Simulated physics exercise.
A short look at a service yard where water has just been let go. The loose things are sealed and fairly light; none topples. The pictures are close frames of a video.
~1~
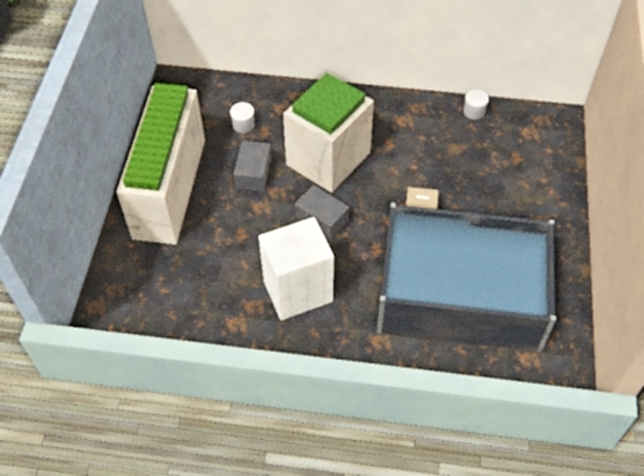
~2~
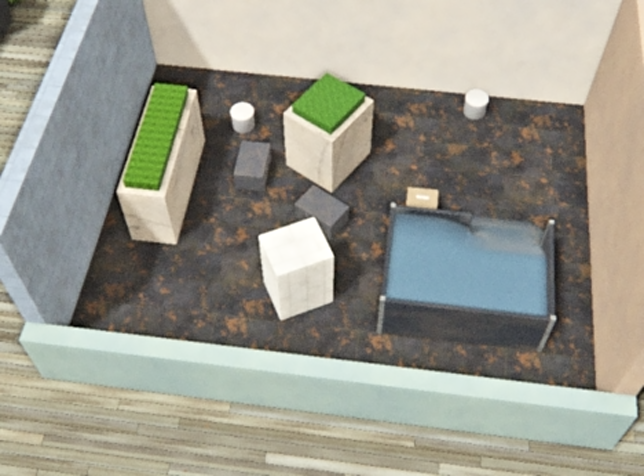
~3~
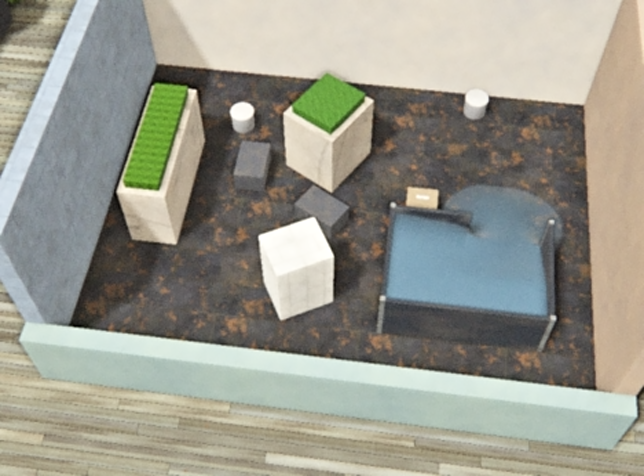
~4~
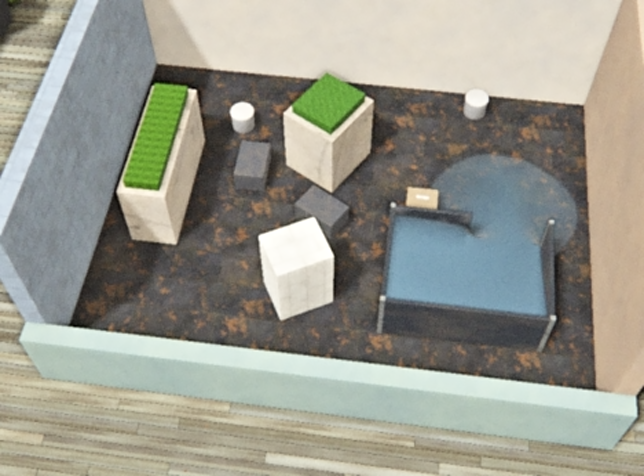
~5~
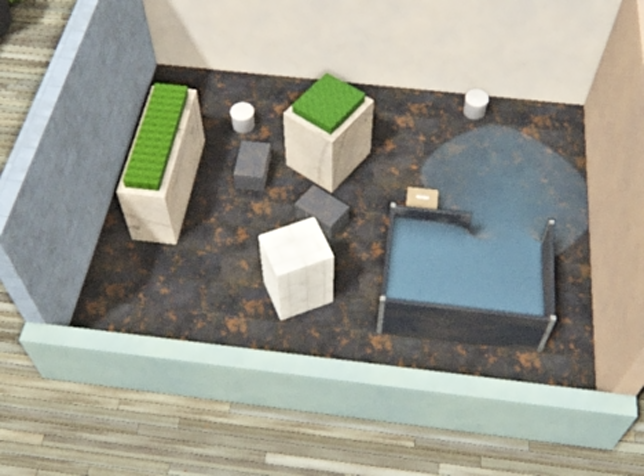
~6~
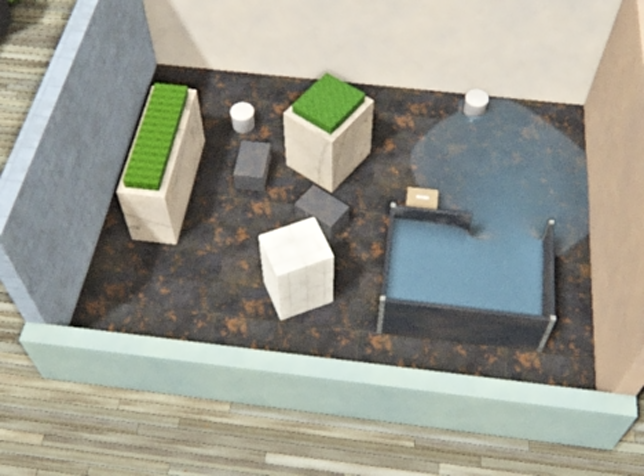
A walled service yard with a dark, rust-flecked floor is seen from a fixed viewpoint high above its front wall. Two pale blocks topped with green stand left and centre-back, near a white block, grey blocks, two small white cylinders and a small tan box beside a blue water tank at right. Water pours through the tank's back side and spreads rearward across the floor, while the objects stay put.
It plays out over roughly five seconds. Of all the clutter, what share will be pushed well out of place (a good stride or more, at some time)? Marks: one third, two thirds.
Share: Not even a third.
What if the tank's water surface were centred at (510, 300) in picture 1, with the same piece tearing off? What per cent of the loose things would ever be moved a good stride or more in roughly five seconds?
Close to 20 %.
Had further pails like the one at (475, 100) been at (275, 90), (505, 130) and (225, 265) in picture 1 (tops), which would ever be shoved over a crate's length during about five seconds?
As listed: Moved that far, that far or more, never so far.
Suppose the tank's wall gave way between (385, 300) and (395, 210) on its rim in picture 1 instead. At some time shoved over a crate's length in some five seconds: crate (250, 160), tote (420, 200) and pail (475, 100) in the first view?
As listed: Yes, no, not that far.
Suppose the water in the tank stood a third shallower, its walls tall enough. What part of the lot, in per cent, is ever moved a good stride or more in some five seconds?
I make it 20 per cent.
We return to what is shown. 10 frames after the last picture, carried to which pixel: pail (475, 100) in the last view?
Near (387, 107).
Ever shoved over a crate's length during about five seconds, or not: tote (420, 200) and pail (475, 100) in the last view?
In turn: Less than that, moved that far.
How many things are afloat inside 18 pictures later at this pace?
It comes to 1.
A moment on, 0 of 5 are well off their spots; 0 afloat.
Next, 1 of 5 are well off their spots; 0 afloat.
Later, 1 of 5 are well off their spots; 1 afloat.
In the end, 1 of 5 are well off their spots, and 1 have been at some point; 0 afloat.
